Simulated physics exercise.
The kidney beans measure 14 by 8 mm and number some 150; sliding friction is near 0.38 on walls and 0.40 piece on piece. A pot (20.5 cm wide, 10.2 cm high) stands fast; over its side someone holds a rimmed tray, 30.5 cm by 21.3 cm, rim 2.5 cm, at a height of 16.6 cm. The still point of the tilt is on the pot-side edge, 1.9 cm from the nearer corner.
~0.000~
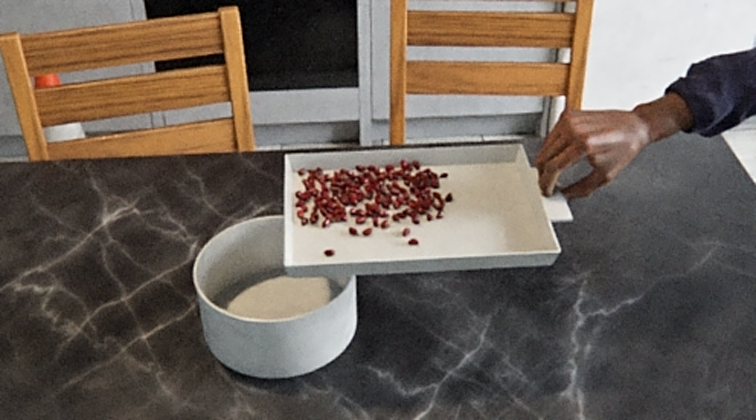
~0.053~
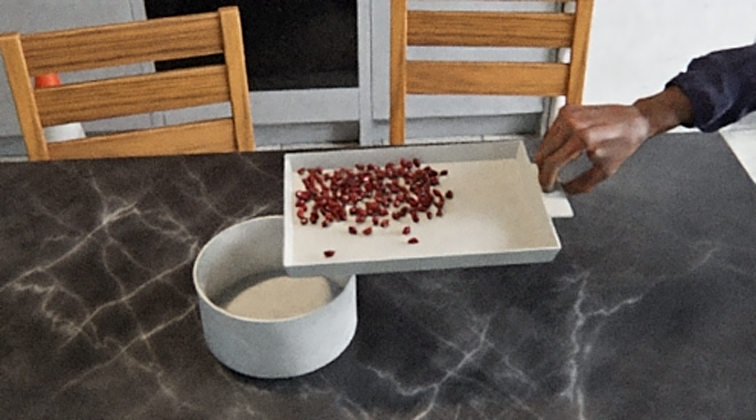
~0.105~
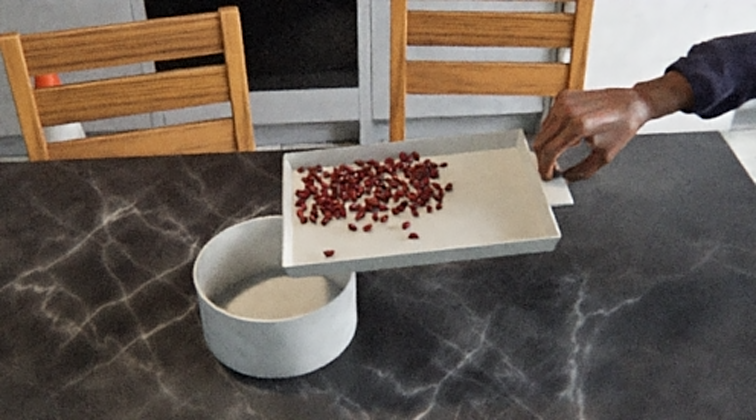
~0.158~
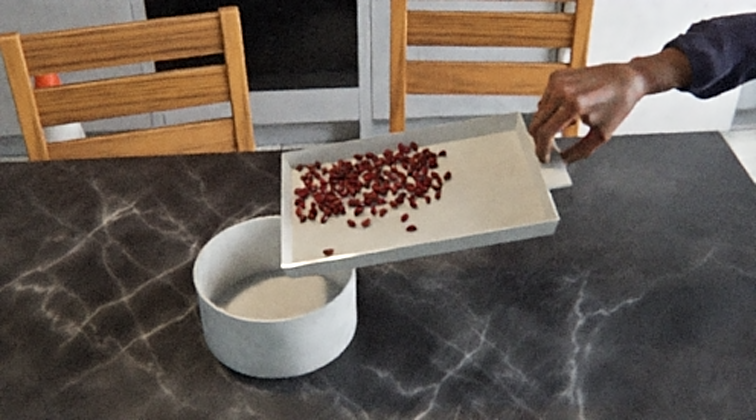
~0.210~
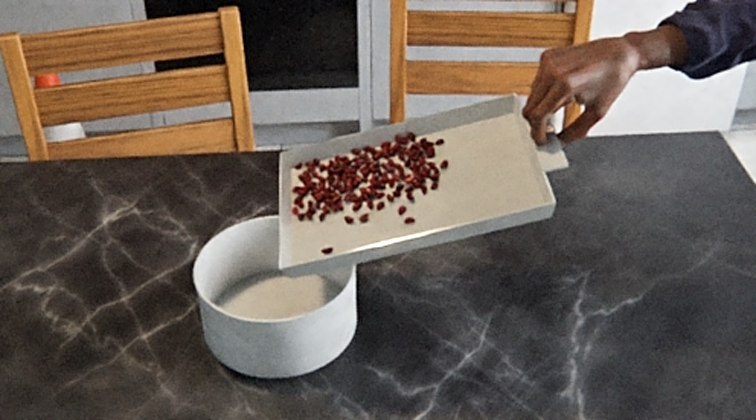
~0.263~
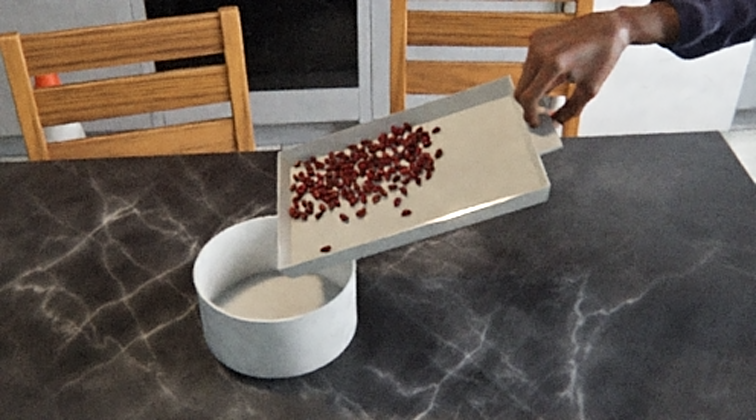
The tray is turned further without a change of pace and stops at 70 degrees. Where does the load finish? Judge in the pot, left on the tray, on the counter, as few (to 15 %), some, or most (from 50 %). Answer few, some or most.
Pot: Some, tray: Most, counter: Few.
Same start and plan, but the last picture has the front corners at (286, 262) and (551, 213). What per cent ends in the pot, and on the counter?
Pot 20, counter 0.
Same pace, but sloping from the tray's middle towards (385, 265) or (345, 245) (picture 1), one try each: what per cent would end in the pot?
Some 0 and 25 per cent.
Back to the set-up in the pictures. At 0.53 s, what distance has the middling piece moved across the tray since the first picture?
About 4 cm.
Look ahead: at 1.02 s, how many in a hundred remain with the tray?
Some 75 per cent of the load.
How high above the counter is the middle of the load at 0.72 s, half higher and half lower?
Some 20 cm.
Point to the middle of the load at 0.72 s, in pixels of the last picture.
Near (287, 195).
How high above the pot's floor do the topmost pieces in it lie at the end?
Roughly 1.0 cm.
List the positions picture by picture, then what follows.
Tray tilt 0 degrees, front corners at (290, 261) and (553, 248); middle of the pieces at (369, 196); pot at (275, 265), in the first frame.
Tray tilt 1 degrees, front corners at (290, 261) and (554, 244); middle of the pieces at (368, 194), in the second frame.
Tray tilt 4 degrees, front corners at (289, 262) and (553, 233), lowest corner left front; middle of the pieces at (368, 190), in the third frame.
Tray tilt 9 degrees, front corners at (287, 262) and (552, 216), lowest corner left front; middle of the pieces at (367, 184), in the fourth frame.
Tray tilt 14 degrees, front corners at (285, 263) and (548, 200), lowest corner left front; middle of the pieces at (365, 179), in the fifth frame.
Tray tilt 19 degrees, front corners at (283, 264) and (542, 183), lowest corner left front; middle of the pieces at (362, 173); pot at (275, 265). Its pace works out near 95 degrees a second, in the sixth frame.
After 0.53 s, tilt 44 degrees; the tray holds 100 %, the pot 0 %.
Then, at 0.72 s, tilt 62 degrees; the tray holds 100 %, the pot 0 %.
After 1.02 s, tilt 70 degrees; the tray holds 75 %, the pot 10 %.
In the end, at 2.0 s, pot 25 %, tray 70 %, counter 5 %.
